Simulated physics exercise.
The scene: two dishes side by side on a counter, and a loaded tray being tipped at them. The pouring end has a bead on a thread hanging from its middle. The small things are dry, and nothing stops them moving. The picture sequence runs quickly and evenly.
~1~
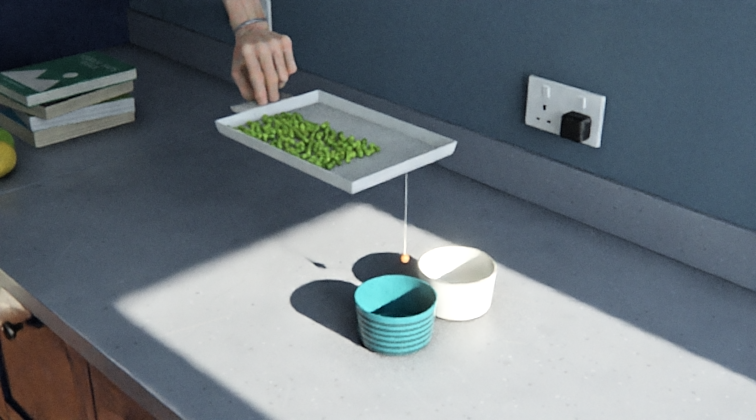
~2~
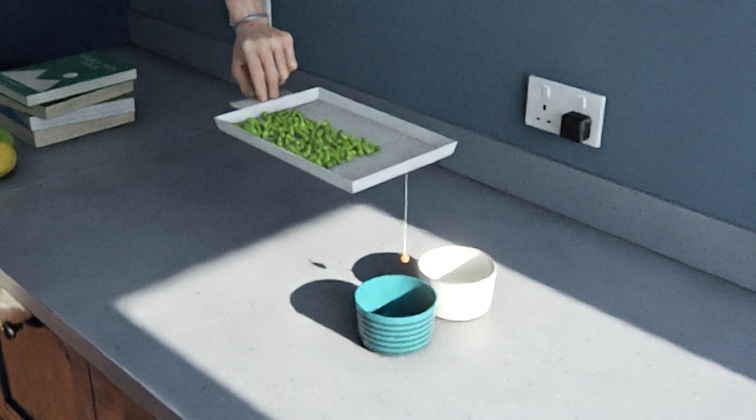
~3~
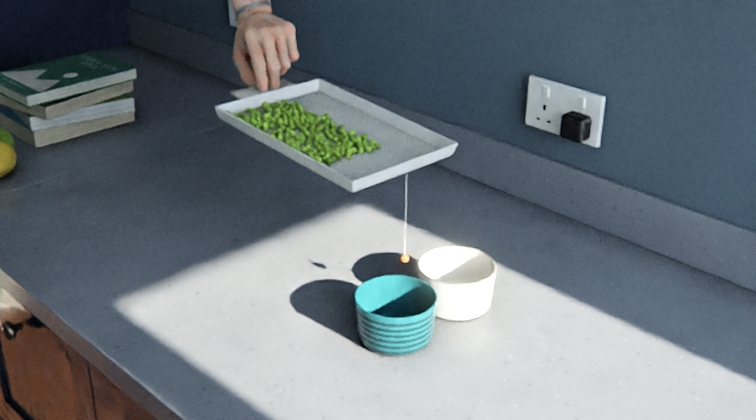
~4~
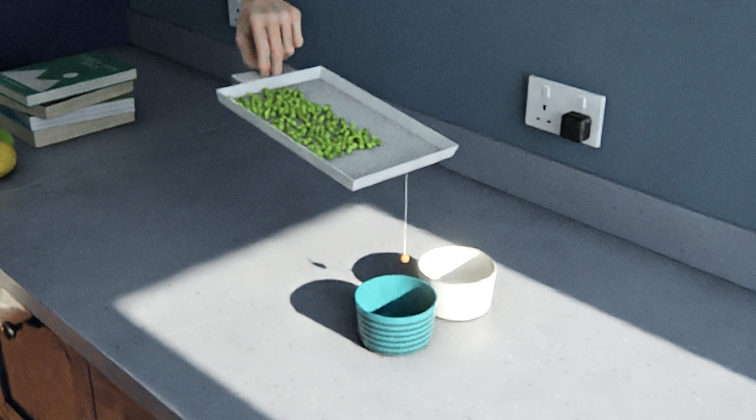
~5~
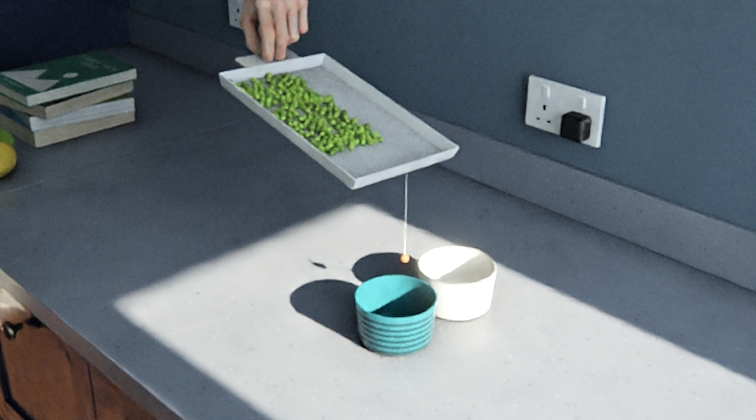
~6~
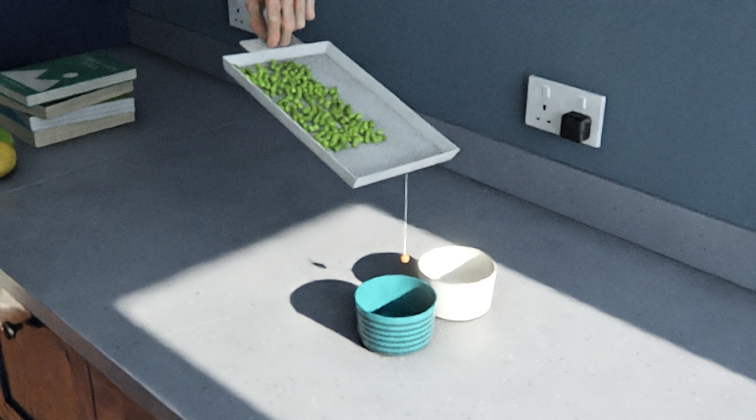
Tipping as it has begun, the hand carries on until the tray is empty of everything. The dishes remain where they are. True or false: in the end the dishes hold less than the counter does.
False.
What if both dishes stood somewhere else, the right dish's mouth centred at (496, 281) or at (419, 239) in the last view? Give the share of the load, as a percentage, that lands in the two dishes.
20 %, then 0 %.
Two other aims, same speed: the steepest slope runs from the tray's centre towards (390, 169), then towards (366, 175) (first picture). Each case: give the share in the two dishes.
So it's 70 percent with the first slope and 70 percent with the other.
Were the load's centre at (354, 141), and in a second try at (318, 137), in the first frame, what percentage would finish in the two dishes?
You'd get 80 % the first time and 80 % the second.
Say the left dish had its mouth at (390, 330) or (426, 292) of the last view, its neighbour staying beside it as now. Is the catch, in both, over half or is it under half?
Try 1: Not up to half; try 2: In excess of half.
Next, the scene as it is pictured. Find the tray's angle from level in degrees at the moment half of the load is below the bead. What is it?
Angle: Approx. 105 degrees.
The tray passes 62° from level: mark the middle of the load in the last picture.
Roughly at (429, 162).
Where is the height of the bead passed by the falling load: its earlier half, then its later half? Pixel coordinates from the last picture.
Early-half point (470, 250); late-half point (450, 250).
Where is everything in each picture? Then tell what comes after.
Corners of the pouring end near (352, 180) and (453, 141), level; middle of the load near (304, 138), dried peas; left dish near (425, 329); right dish near (486, 295); bead on its thread near (405, 258), in the first picture.
Corners of the pouring end near (352, 180) and (453, 142), level; middle of the load near (304, 136), in the second picture.
Corners of the pouring end near (353, 179) and (453, 143), tipped barely, lowest at the right corner; middle of the load near (304, 129), in the third picture.
Corners of the pouring end near (354, 178) and (454, 144), tipped a little, lowest at the right corner; middle of the load near (305, 120), in the fourth picture.
Corners of the pouring end near (356, 177) and (455, 146), tipped a little, lowest at the right corner; middle of the load near (307, 110), in the fifth picture.
Corners of the pouring end near (357, 176) and (455, 148), tipped clearly, lowest at the right corner; middle of the load near (311, 102); left dish near (425, 329); right dish near (486, 295), in the sixth picture.
Shortly afterwards, tray tipped steeply; the bulk on the tray; only a few in the right dish; only a few outside both; near a quarter in the air.
Next, tray tipped right over; near a third on the tray; only a few in the left dish; near a quarter in the right dish; near a quarter outside both; a little in the air.
Some moments later, tray tipped past a quarter turn; a little in the left dish; near two thirds in the right dish; near a quarter outside both.
In the end, tray tipped past a quarter turn; a little in the left dish; near two thirds in the right dish; near a quarter outside both.
